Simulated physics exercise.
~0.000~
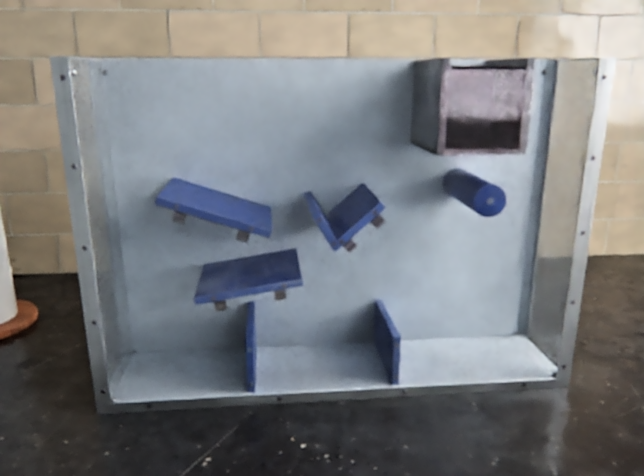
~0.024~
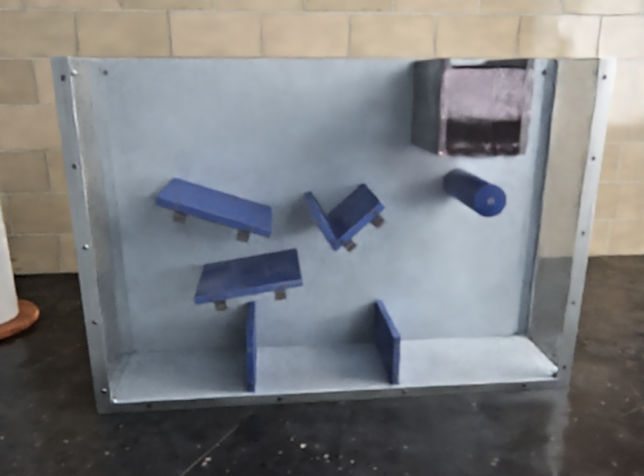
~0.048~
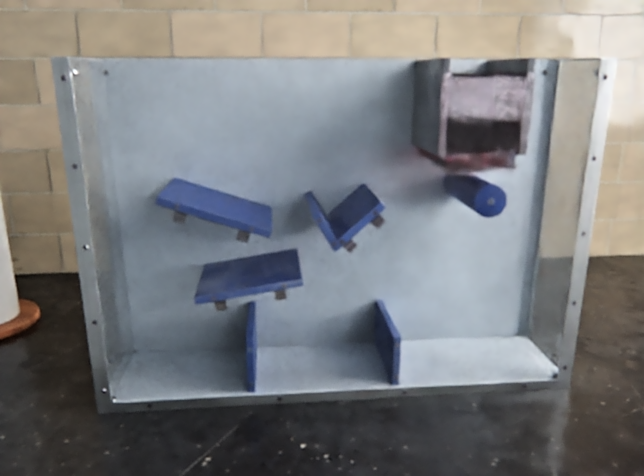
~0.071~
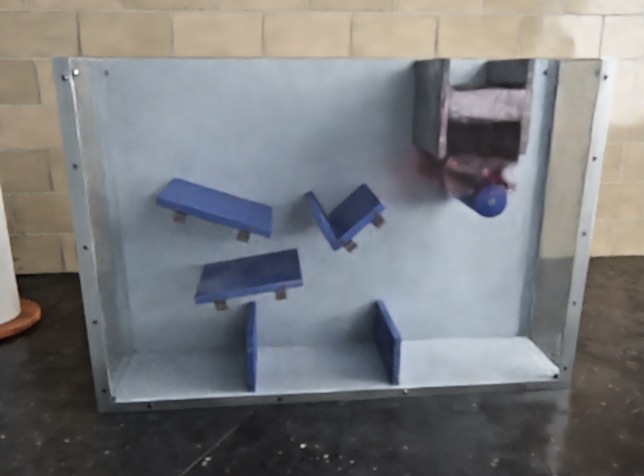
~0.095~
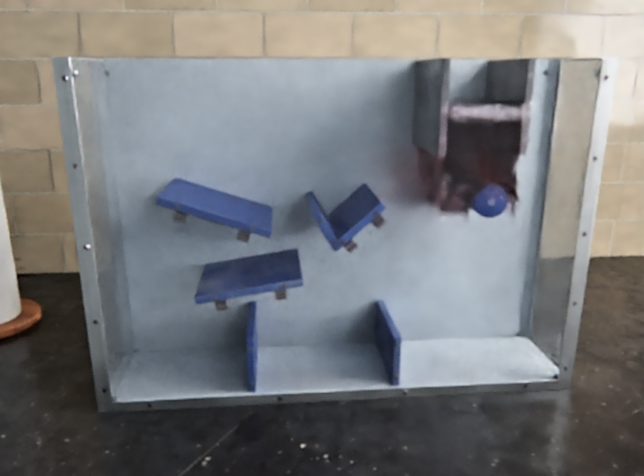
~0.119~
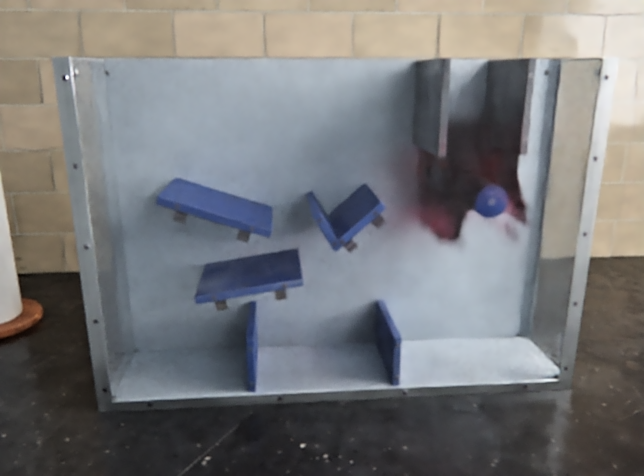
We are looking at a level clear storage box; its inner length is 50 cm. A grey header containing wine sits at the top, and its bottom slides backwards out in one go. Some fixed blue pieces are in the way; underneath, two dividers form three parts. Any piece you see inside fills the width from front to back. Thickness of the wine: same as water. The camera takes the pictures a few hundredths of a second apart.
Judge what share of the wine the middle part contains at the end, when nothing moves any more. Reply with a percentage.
It contains about 10 in every hundred parts of the wine.
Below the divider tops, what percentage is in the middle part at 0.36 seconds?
Some 2 in a hundred.
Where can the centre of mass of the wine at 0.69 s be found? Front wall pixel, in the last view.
Around (483, 357).
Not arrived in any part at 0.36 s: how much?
About 35 %.
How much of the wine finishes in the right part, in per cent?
About 88 %.
Then, 0.22 s in, 42 per cent is down, the largest part in the right part.
Then, 0.36 s in, 66 per cent is down, the largest part in the right part.
Then, 0.69 s in, 89 per cent is down, the largest part in the right part.
Finally, the split from left to right is 0, 11 and 88 per cent.
